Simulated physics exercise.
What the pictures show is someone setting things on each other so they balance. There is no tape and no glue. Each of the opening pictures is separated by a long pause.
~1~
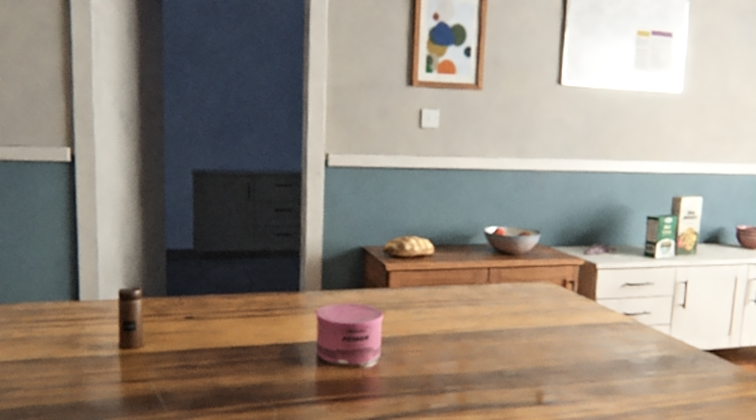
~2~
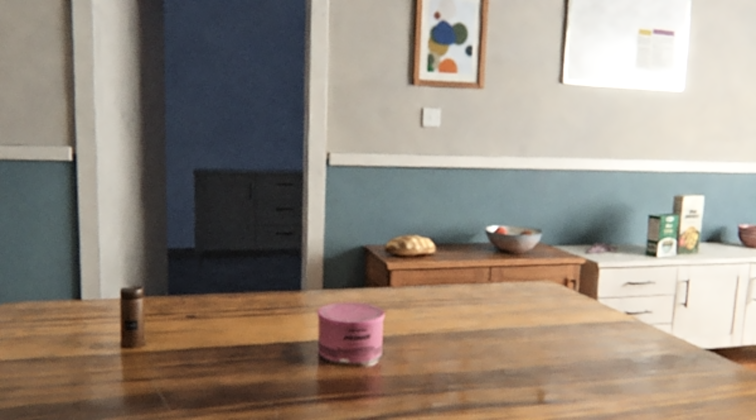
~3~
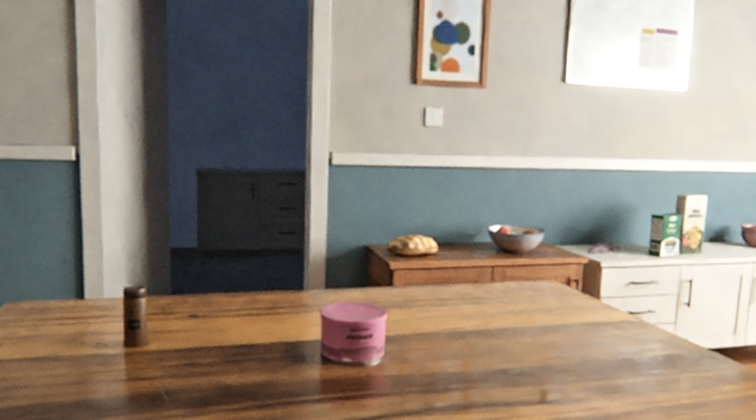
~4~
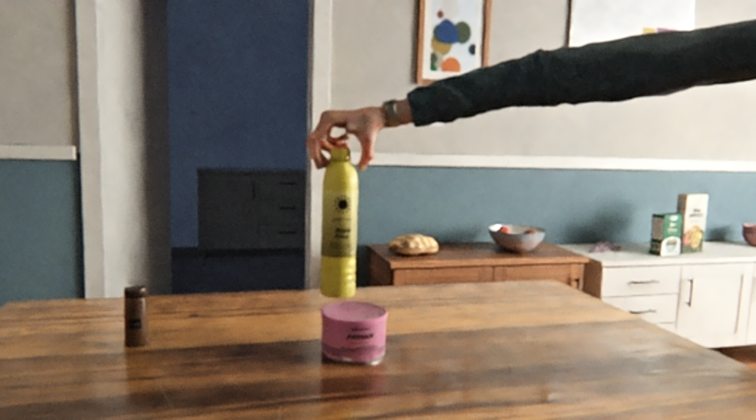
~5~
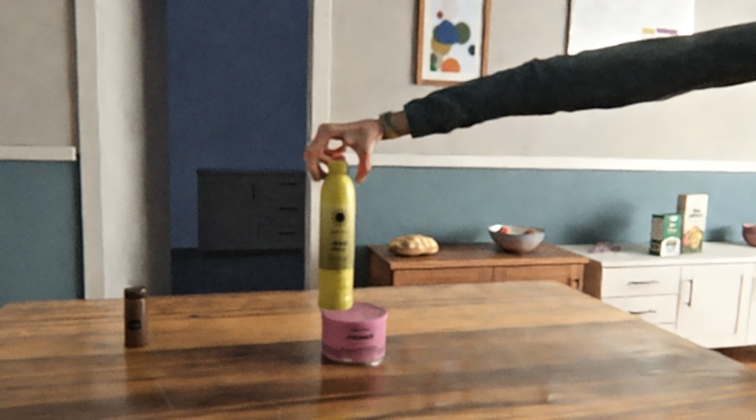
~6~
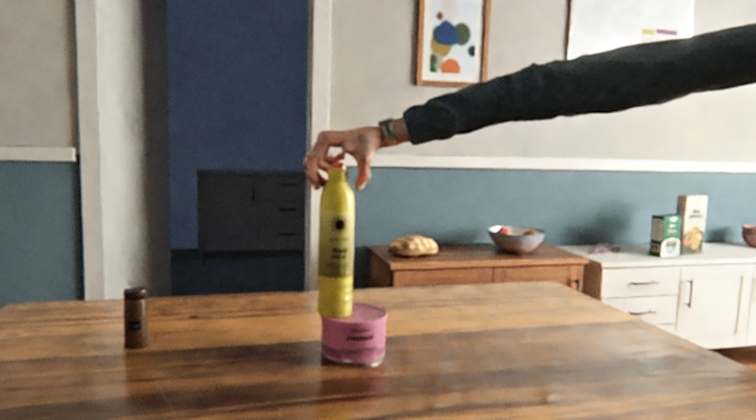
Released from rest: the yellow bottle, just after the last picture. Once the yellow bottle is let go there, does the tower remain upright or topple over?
Most likely the pile will stay as built.
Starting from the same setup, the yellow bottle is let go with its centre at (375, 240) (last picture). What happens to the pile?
Result: Pile standing.
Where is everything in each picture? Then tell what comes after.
In the first picture, the last thing is not in view yet; pink tub (349, 333).
In the second picture, the last thing is not in view yet; pink tub (351, 332).
In the third picture, the last thing is not in view yet; pink tub (353, 332).
The fourth picture shows on its way; yellow bottle (339, 222); pink tub (354, 331).
The fifth picture shows on its way; yellow bottle (336, 235); pink tub (354, 332).
The sixth picture shows in place under the hand; yellow bottle (336, 242); pink tub (354, 333).
Then, 0.60 s on from there, no change.
Then, 1.60 s on from there, yellow bottle resting near (336, 243).
In the end, all 3 unmoved. At the end, from the last picture's camera, yellow bottle near (336, 243). The pile stays up.
